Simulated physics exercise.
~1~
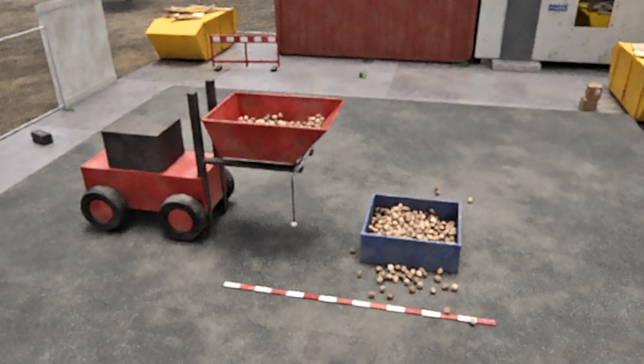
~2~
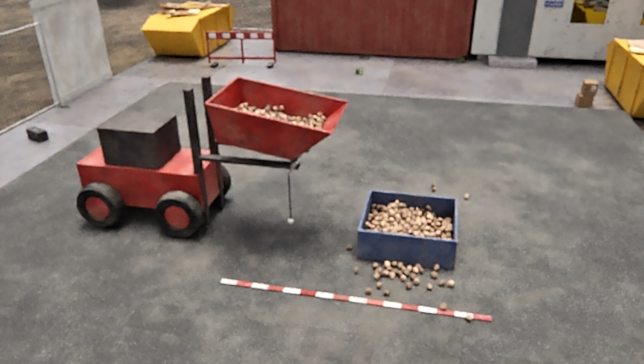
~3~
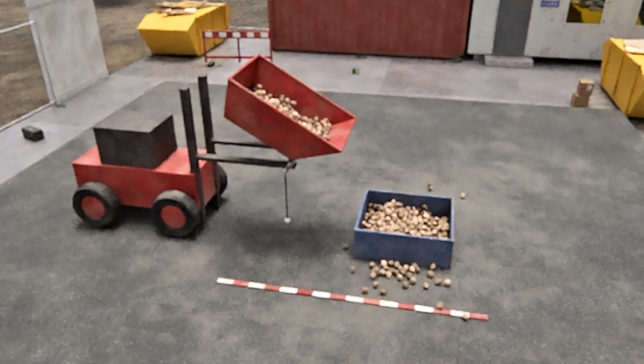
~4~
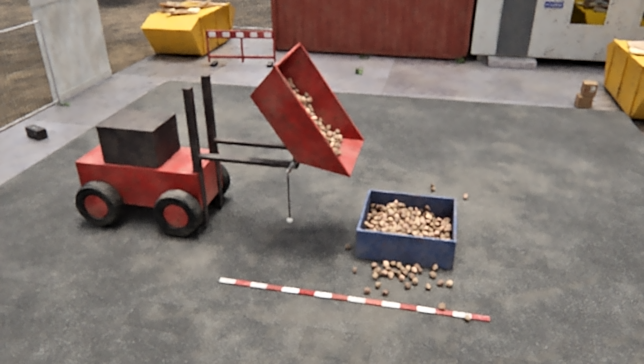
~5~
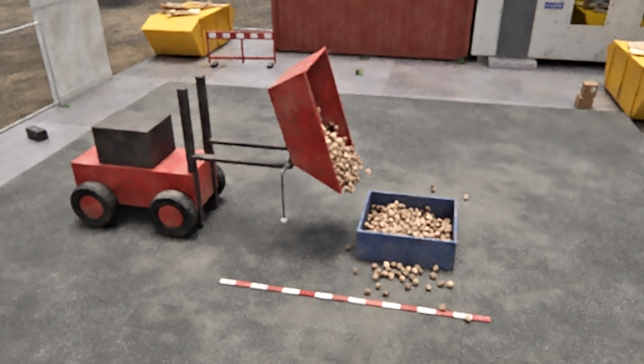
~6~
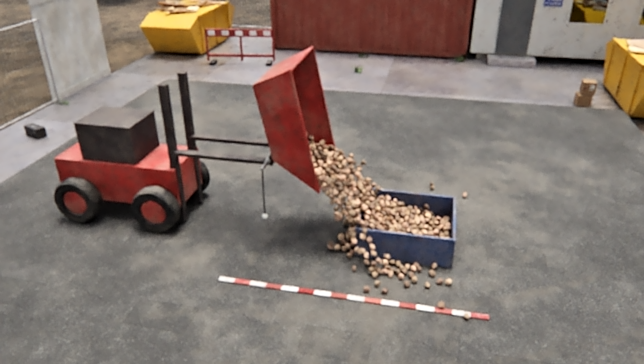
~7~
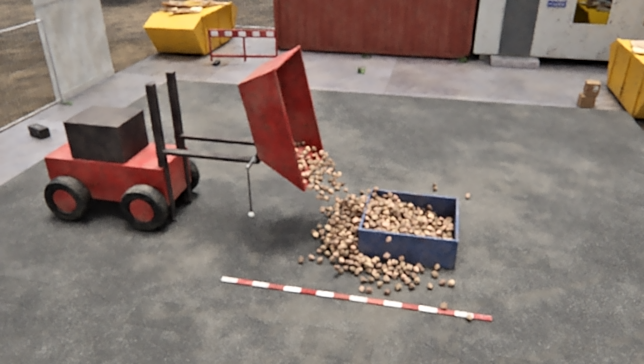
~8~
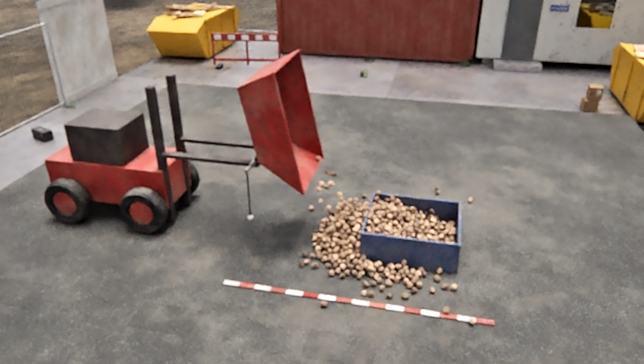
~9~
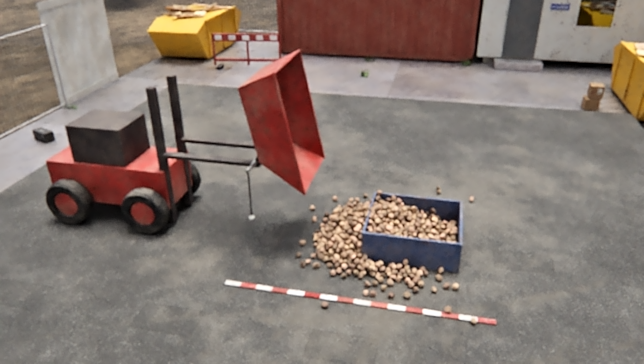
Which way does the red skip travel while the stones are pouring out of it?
It moves to the left, as the truck carrying it backs away from the blue bin.
